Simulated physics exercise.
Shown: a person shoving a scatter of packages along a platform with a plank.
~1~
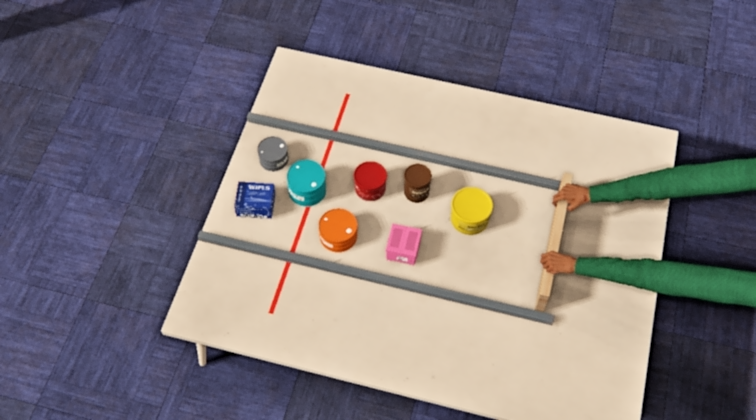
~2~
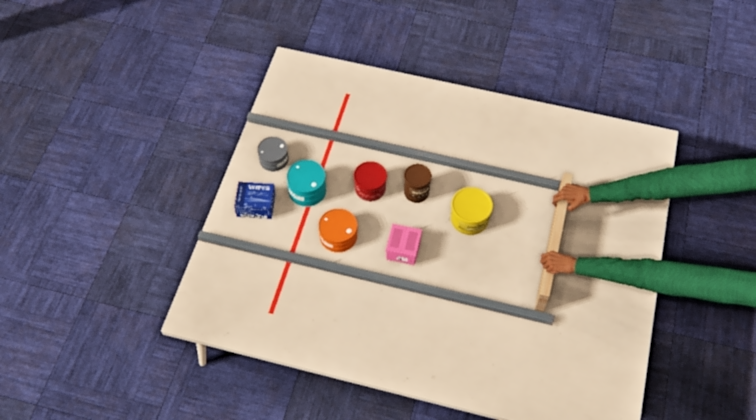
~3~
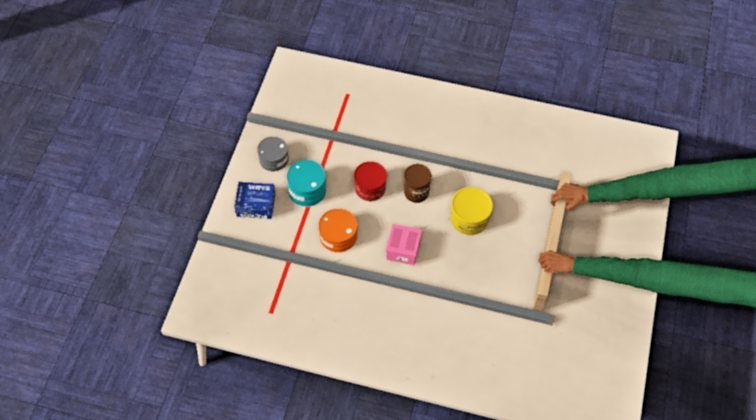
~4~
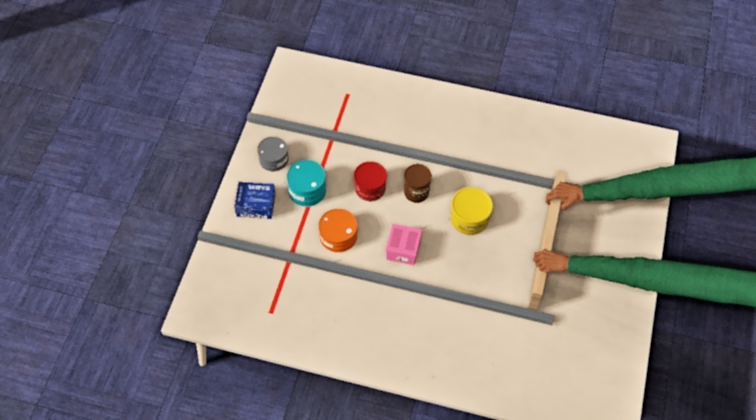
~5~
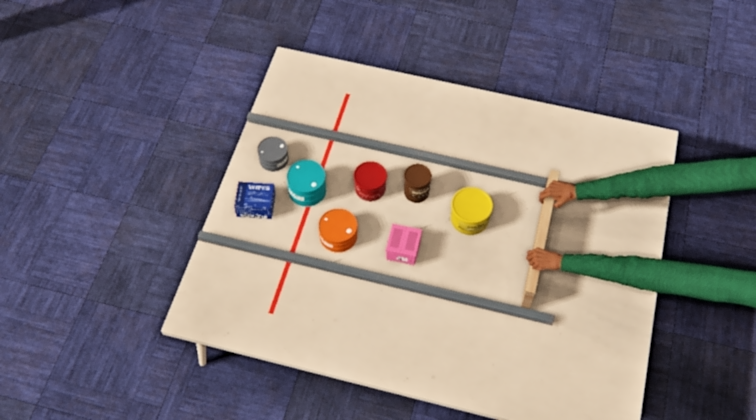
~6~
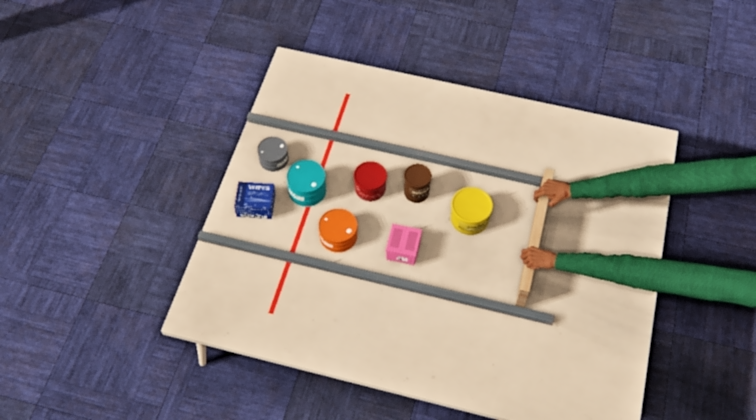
In this clip, two hands in green sleeves slide a wooden plank slightly left between two grey rails on a table, while the colourful canisters and boxes ahead of it, scattered around a red line, stay still.
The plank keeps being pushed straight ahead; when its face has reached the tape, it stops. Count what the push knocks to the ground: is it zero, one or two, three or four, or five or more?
Well, the ones that get knocked off number not even one.
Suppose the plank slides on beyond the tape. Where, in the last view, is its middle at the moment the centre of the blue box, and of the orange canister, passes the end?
First near (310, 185), second near (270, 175).
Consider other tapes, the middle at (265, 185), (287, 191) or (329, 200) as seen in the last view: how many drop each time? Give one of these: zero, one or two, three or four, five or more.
In order: Either three or four; just one or two; no fall at all.
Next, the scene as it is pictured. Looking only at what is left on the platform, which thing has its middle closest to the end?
The blue box winds up nearest.
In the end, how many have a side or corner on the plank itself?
Contact count: 3.
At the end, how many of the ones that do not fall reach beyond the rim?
That would be 1.
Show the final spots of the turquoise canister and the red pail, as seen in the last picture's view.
Turquoise canister at (257, 175), red pail at (283, 150).
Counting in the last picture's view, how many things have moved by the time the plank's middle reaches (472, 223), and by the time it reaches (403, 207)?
That gives 1 for the first and 4 for the second.
A little later, none off yet; blue box at rest near (255, 200); grey canister at rest near (273, 154); turquoise canister at rest near (307, 183).
When it is over, the number that fall off is zero.
